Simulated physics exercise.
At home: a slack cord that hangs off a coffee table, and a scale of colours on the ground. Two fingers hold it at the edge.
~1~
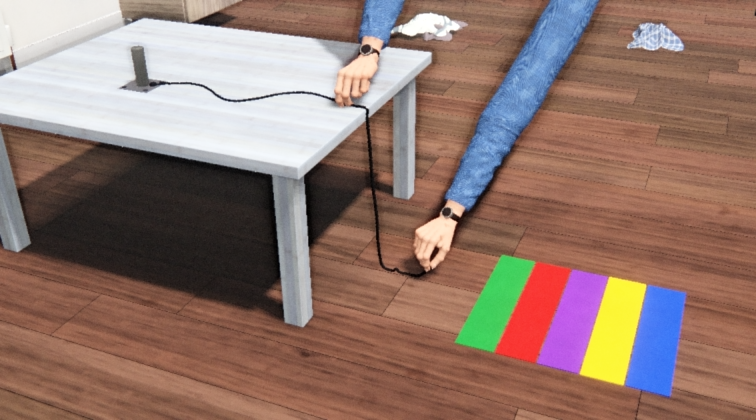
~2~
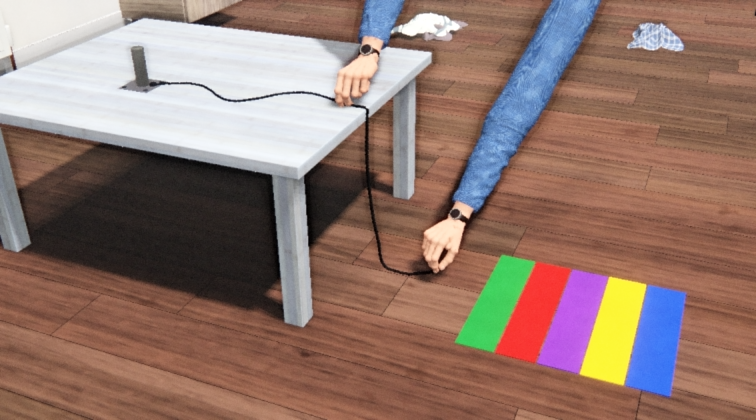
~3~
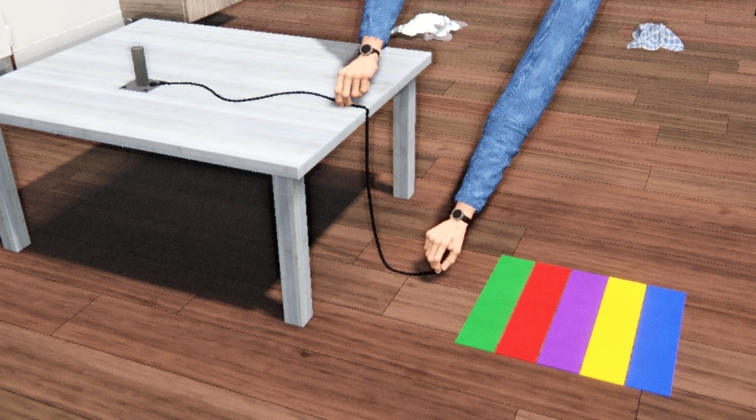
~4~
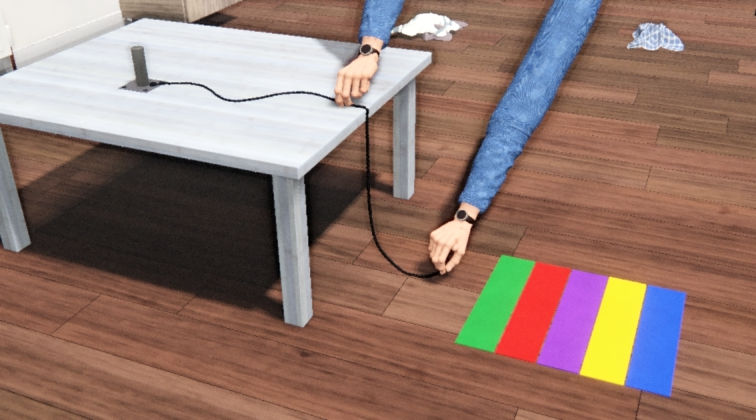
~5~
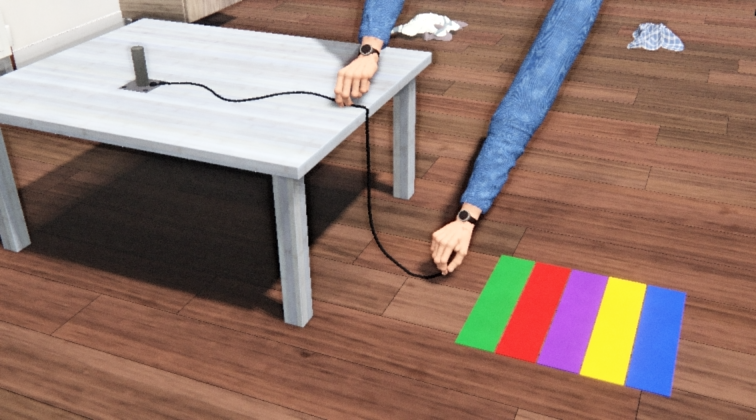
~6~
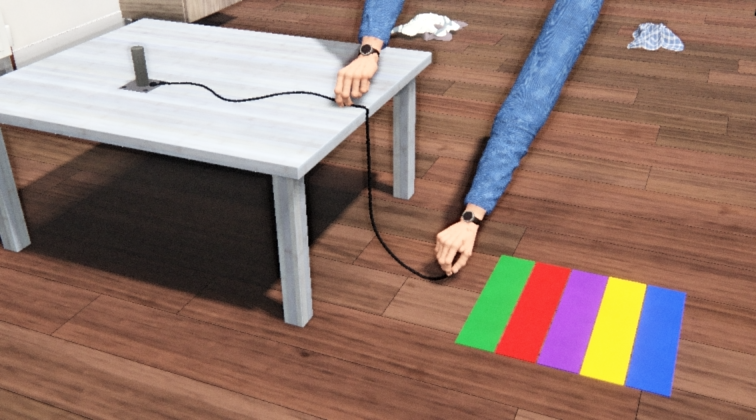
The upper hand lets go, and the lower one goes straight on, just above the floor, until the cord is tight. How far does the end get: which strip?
Over purple.
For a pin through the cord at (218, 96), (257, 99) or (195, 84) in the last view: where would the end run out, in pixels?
Try by try, around (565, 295), (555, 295) and (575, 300).
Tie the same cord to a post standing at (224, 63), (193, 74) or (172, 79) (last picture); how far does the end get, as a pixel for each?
Try by try, around (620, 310), (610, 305) and (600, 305).
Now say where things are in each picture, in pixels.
The first picture shows end (430, 267); green (483, 329); red (523, 339); purple (564, 349); yellow (607, 359); blue (651, 370).
The second picture shows end (438, 268); cord through (189, 84) (232, 101) (311, 93) (367, 116) (370, 191) (380, 256).
The third picture shows end (441, 269).
The fourth picture shows end (445, 270); cord through (189, 84) (232, 101) (311, 93) (367, 116) (369, 191) (385, 255).
The fifth picture shows end (447, 270).
The sixth picture shows end (451, 271); cord through (189, 84) (232, 101) (311, 93) (367, 116) (370, 191) (392, 255).
A little later, end near (513, 285); over green.
Next, end near (555, 294); over red.
When it is tight, end near (580, 299); over purple. The end stops over the purple strip.
